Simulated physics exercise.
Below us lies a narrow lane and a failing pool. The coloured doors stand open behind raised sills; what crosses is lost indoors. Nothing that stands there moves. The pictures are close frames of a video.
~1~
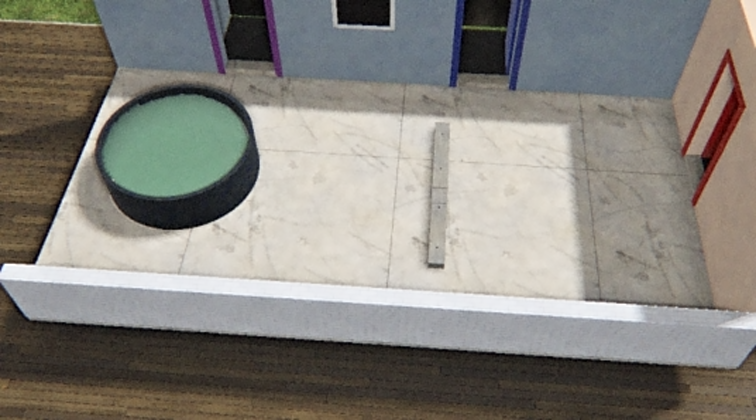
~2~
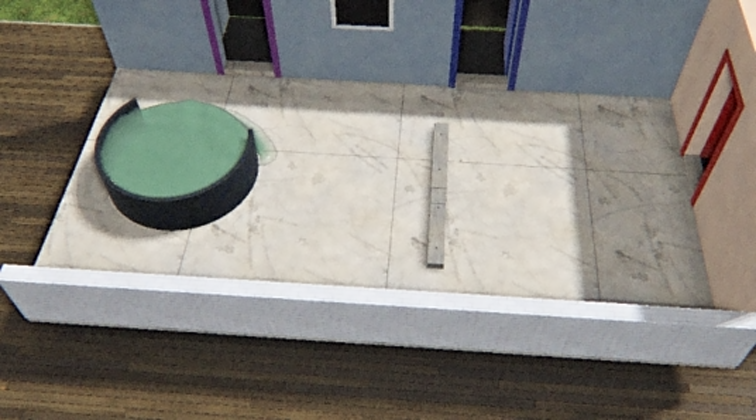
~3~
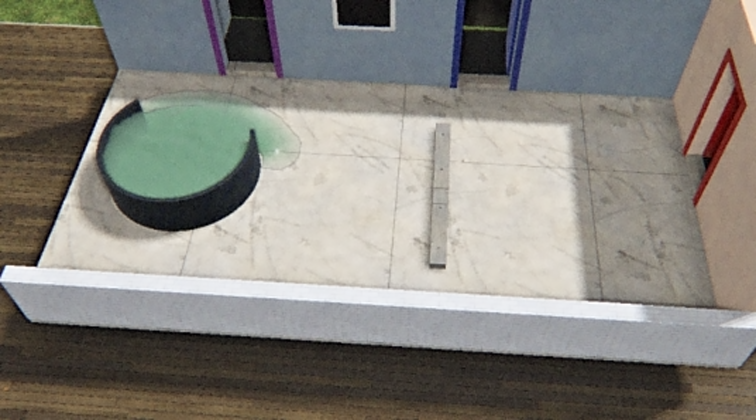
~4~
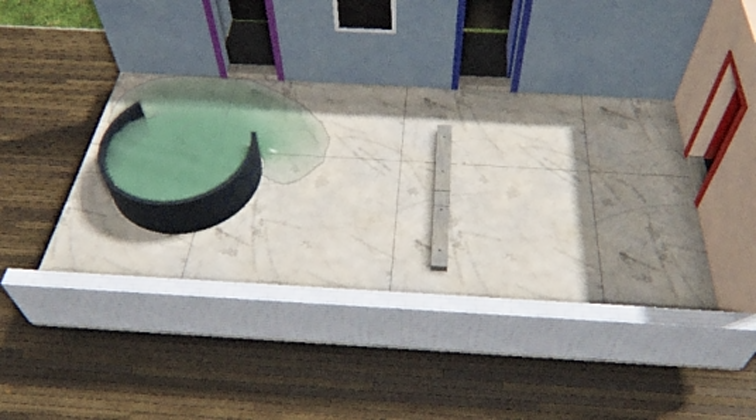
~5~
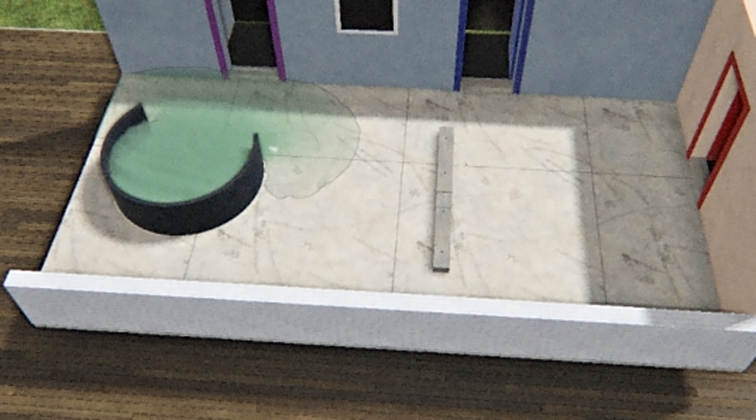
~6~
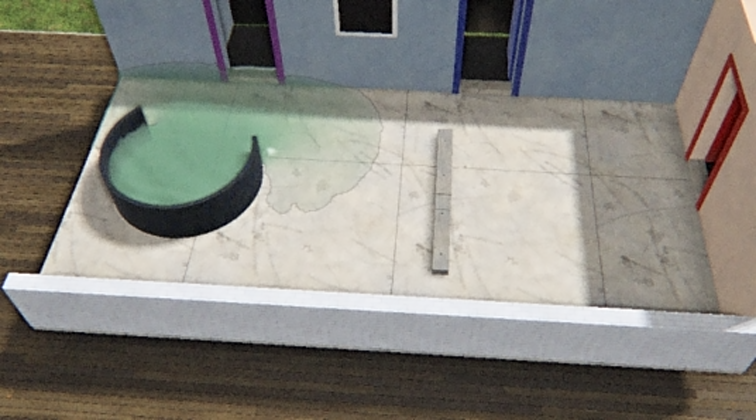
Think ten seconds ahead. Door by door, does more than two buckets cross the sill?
In the end: The purple door lets in a lot; the red door lets in a lot; the blue door admits no more than that.
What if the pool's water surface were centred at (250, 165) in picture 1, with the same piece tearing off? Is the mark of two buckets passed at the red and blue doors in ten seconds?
One by one: Red passes that mark, blue takes more.
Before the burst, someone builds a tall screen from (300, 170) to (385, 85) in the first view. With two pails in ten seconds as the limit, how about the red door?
Red stays under.
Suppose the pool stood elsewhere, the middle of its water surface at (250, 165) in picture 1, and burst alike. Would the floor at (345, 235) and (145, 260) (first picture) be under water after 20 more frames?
In turn: Dry, no water.
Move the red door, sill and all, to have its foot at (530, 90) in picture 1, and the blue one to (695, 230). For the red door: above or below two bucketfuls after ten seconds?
In short: Red is under.
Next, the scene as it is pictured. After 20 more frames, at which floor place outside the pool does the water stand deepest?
Roughly at (672, 109).
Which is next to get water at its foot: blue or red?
I say the blue one.
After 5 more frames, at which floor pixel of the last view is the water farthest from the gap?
At about (491, 100).
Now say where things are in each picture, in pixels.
Still water in the round pool at (176, 142), in the first frame.
The front is at (271, 158), out from the gap on the round pool's far side, in the second frame.
The front is at (292, 156), out from the gap on the round pool's far side, in the third frame.
The front is at (319, 158), out from the gap on the round pool's far side, in the fourth frame.
The front is at (348, 158), out from the gap on the round pool's far side, in the fifth frame.
Water pours out on the round pool's far side and has run to (377, 127), in the sixth frame.
A moment on, water covers 20 % of the floor; the purple door far over two buckets in, the red door not reached, the blue door wet at the sill, nothing in.
Next, water covers 25 % of the floor; the purple door far over two buckets in, the red door not reached, the blue door wet at the sill, nothing in.
Then, water covers 45 % of the floor; the purple door far over two buckets in, the red door wet at the sill, nothing in, the blue door wet at the sill, nothing in.
Later, water covers 60 % of the floor; the purple door far over two buckets in, the red door over two buckets in, the blue door wet at the sill, nothing in.
In the end, water covers 90 % of the floor; the purple door far over two buckets in, the red door over two buckets in, the blue door wet at the sill, nothing in.
